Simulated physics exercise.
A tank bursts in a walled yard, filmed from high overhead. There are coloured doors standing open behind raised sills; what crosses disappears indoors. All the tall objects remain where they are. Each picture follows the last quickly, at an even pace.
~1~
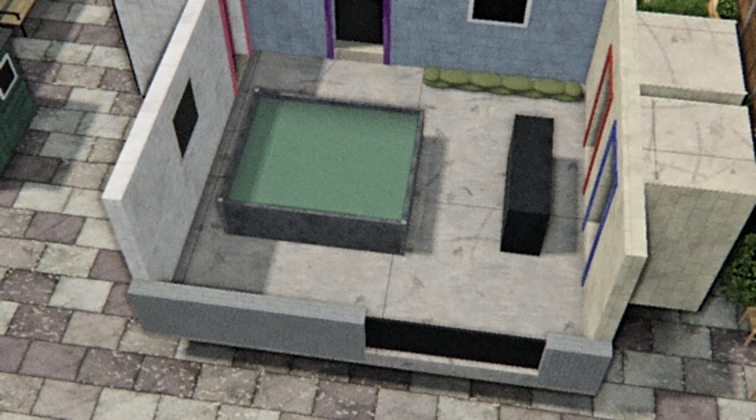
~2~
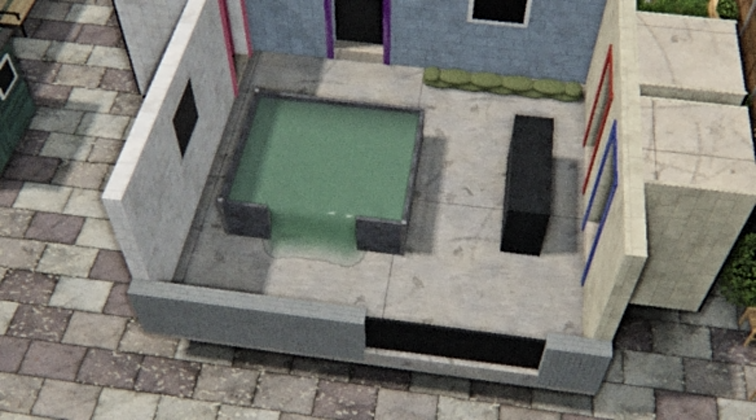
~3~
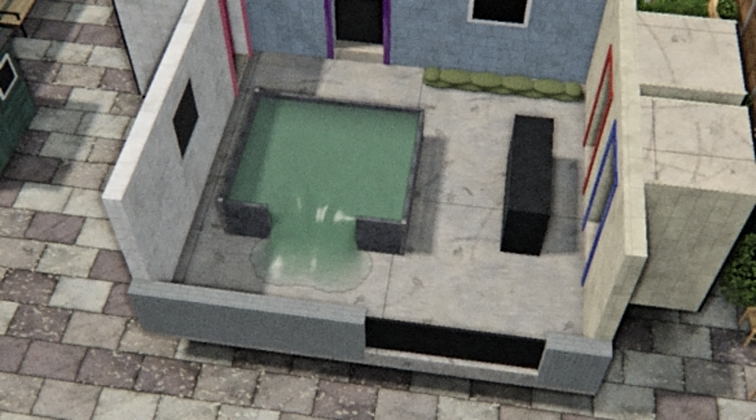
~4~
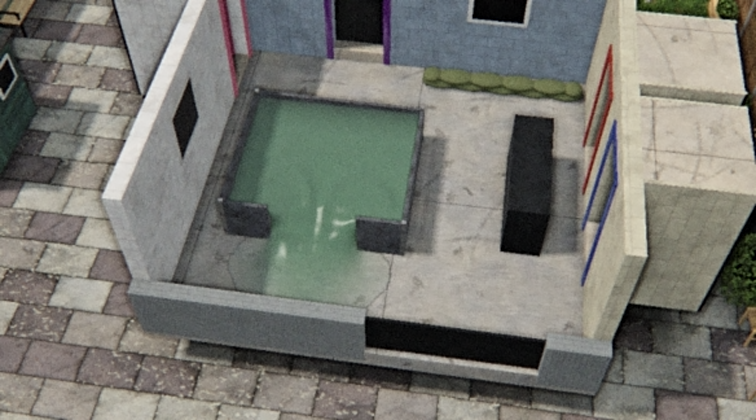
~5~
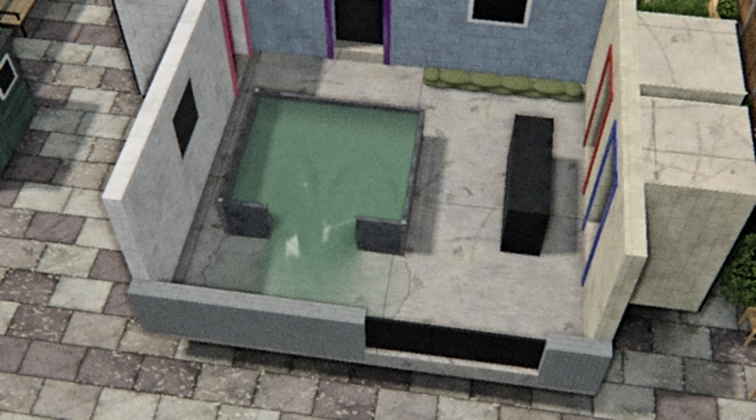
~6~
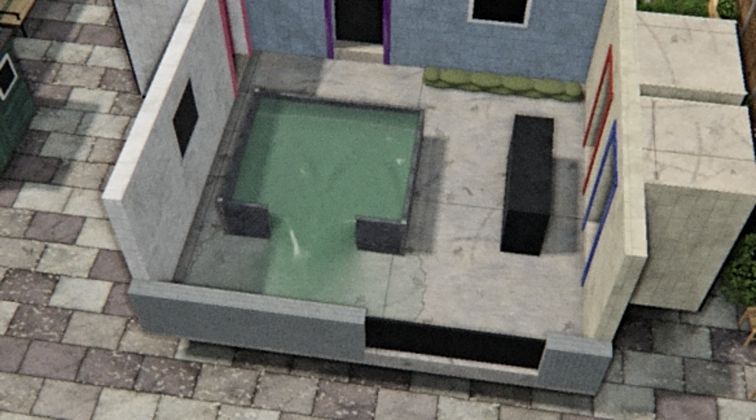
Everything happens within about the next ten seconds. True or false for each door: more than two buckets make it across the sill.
Red door: True; pink door: True; purple door: False; blue door: False.
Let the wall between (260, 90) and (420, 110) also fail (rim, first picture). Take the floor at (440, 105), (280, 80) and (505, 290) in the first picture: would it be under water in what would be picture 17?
Taken in turn they're swamped, swamped and unwetted.
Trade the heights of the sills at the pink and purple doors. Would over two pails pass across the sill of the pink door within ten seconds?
Result for pink: Below the limit.
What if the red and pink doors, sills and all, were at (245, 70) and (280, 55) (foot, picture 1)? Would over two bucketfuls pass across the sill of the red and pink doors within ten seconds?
Looking at it, I'd say the red one breaks the limit and the pink one breaks the limit.
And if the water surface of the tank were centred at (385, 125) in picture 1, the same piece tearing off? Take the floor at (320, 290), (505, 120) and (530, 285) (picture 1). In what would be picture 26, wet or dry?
As listed: Reached, untouched, reached.
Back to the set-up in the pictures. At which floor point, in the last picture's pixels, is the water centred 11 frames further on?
The water's middle lies around (324, 231).
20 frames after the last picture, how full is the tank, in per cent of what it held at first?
I'd put it at some 46 per cent.
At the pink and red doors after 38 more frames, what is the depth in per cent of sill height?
Readings, in sequence: 160 percent and 150 percent.
A moment on, water covers 20 % of the floor; the red door not reached, the pink door not reached, the purple door not reached, the blue door not reached.
Next, water covers 40 % of the floor; the red door not reached, the pink door not reached, the purple door not reached, the blue door not reached.
Then, water covers 60 % of the floor; the red door wet at the sill, nothing in, the pink door wet at the sill, nothing in, the purple door not reached, the blue door wet at the sill, nothing in.
Later, water covers 90 % of the floor; the red door under two buckets in, the pink door over two buckets in, the purple door wet at the sill, nothing in, the blue door wet at the sill, nothing in.
In the end, water covers 95 % of the floor; the red door over two buckets in, the pink door far over two buckets in, the purple door wet at the sill, nothing in, the blue door wet at the sill, nothing in.
